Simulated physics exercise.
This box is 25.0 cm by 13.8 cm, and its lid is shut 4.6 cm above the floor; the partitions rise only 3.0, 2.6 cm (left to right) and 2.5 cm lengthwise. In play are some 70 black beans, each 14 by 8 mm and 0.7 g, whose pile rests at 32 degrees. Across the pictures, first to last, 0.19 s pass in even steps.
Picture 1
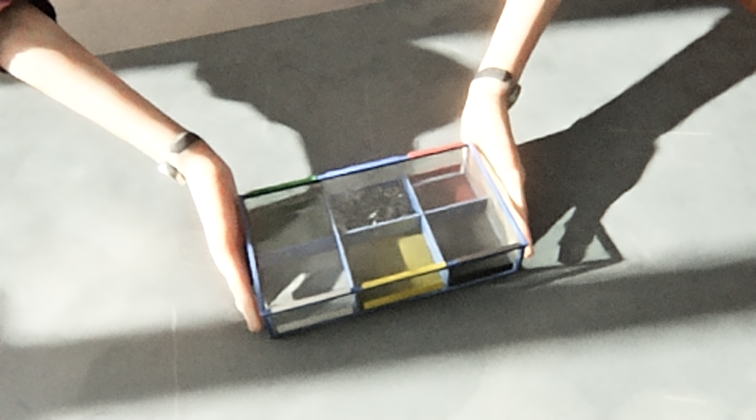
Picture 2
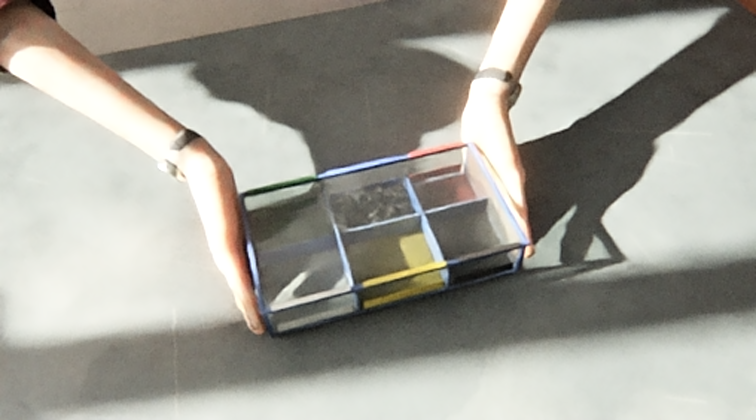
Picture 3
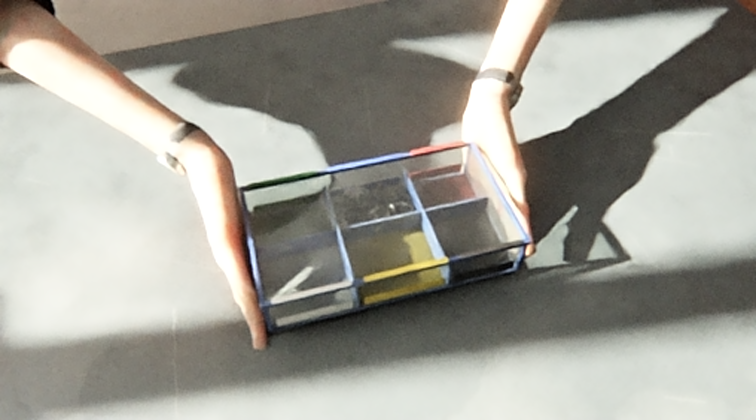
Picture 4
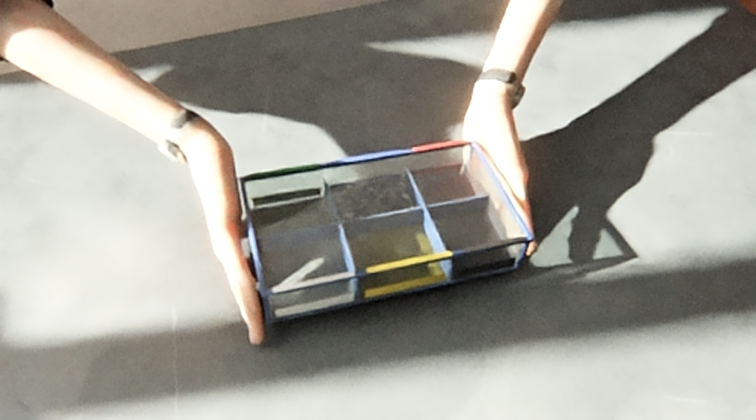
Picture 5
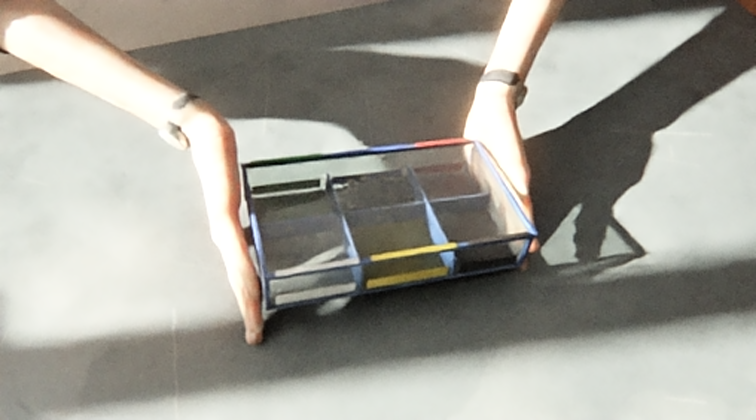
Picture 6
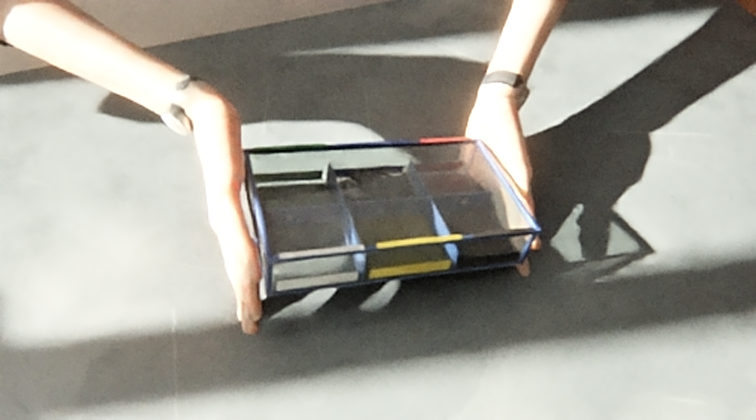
Above a grey floor, two hands slowly tilt a clear divided box holding dark beans.
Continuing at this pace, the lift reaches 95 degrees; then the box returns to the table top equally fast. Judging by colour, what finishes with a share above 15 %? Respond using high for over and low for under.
Red high, blue high, green low, yellow low, white low, black low.
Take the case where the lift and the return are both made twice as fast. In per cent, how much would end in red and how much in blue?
The red compartment gets 45 % while the blue one gets 55 %.
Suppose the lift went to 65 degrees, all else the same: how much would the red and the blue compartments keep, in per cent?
Red: 20, blue: 80 (per cent).
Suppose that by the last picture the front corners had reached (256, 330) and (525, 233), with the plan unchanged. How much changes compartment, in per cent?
In that case close to 80 per cent.
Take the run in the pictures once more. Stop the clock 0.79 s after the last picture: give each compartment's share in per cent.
Red 35; blue 65; green 0; yellow 0; white 0; black 0.
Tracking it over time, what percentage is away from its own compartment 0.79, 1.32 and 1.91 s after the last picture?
Sequence: 35 / 70 / 70.
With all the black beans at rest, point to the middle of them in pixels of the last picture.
When it all comes to rest, the middle is near (446, 190).
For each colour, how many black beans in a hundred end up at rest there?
Final shares in percent: Red 70, blue 30, green 0, yellow 0, white 0, black 0.
Then, 0.79 s after the last picture, tilt 95 degrees; red 35 %, blue 65 %.
Then, 1.32 s after the last picture, tilt 42 degrees; red 70 %, blue 30 %.
Then, 1.91 s after the last picture, tilt 0 degrees; red 70 %, blue 30 %.
In the end, red 70 %, blue 30 %, green 0 %, yellow 0 %, white 0 %, black 0 %.
